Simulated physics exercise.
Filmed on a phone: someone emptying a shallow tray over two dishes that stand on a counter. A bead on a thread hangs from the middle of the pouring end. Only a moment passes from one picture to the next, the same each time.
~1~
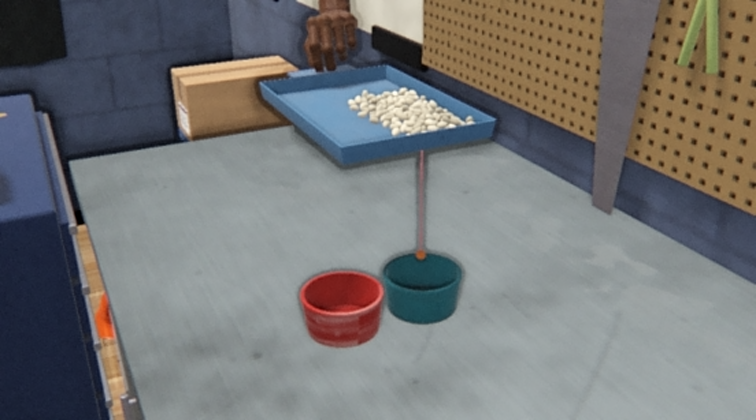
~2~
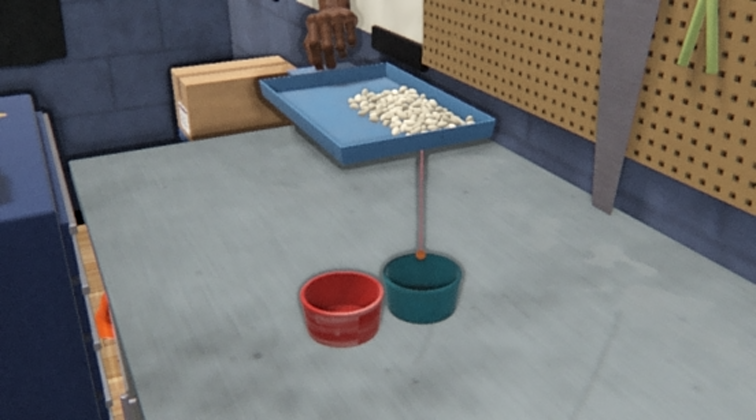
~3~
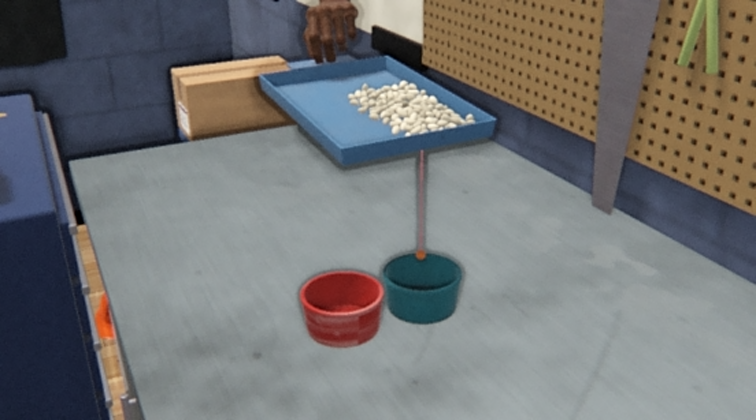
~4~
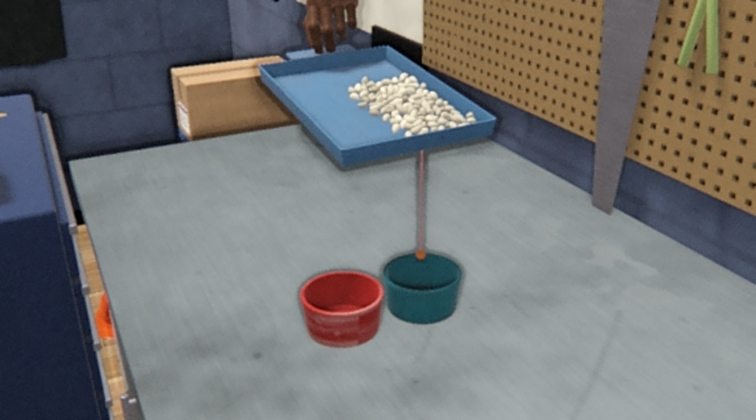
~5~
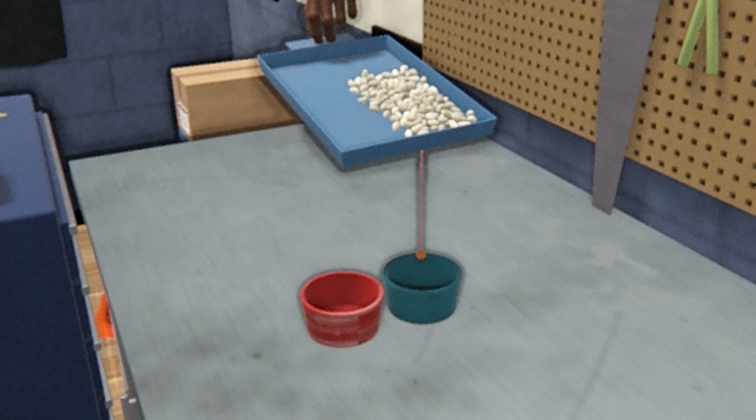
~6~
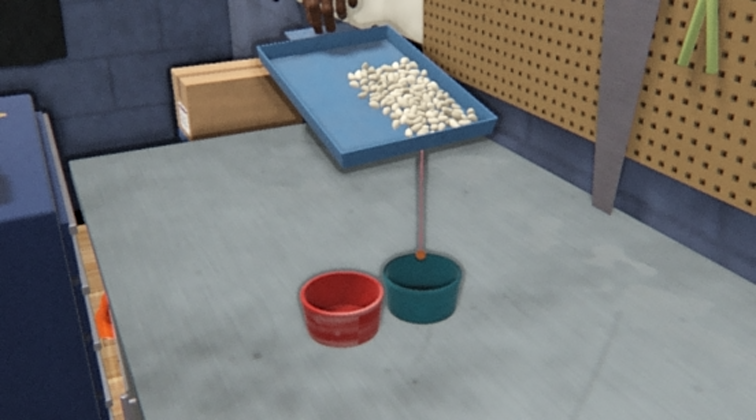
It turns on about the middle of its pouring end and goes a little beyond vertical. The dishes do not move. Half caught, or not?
In the dishes lies under half of it.
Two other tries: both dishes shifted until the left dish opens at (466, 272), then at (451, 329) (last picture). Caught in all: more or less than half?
First under half, then less than half.
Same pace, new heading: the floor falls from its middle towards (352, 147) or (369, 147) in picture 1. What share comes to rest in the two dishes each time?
First some 50, then 50 per cent.
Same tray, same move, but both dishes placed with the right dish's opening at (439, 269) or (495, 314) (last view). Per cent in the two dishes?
The first gives 30 %, the second 10 %.
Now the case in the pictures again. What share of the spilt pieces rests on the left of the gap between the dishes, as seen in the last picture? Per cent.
Close to 20 per cent.
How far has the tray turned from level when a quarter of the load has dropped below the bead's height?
At some 110 degrees.
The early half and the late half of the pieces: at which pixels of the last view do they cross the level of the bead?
At about (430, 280), then at (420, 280).
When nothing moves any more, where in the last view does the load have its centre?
Roughly at (424, 339).
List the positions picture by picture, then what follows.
The first picture shows corners of the pouring end at (343, 146) and (492, 119), level; middle of the load at (407, 115), white beans; left dish at (358, 326); right dish at (441, 303); bead on its thread at (421, 255).
The second picture shows corners of the pouring end at (343, 146) and (492, 119), level; middle of the load at (407, 114).
The third picture shows corners of the pouring end at (343, 147) and (492, 119), tipped barely, lowest at the left corner; middle of the load at (407, 111).
The fourth picture shows corners of the pouring end at (343, 148) and (492, 118), tipped a little, lowest at the left corner; middle of the load at (407, 107).
The fifth picture shows corners of the pouring end at (343, 150) and (493, 118), tipped a little, lowest at the left corner; middle of the load at (407, 102).
The sixth picture shows corners of the pouring end at (344, 151) and (493, 117), tipped a little, lowest at the left corner; middle of the load at (408, 98); left dish at (358, 326); right dish at (441, 303).
Soon, tray tipped steeply; all on the tray.
A while on, tray tipped right over; nearly all on the tray; a stray few outside both; a stray few in the air.
Towards the end, tray tipped past a quarter turn; about a quarter in the left dish; a small part in the right dish; most outside both.
Finally, tray tipped past a quarter turn; about a quarter in the left dish; a small part in the right dish; most outside both.
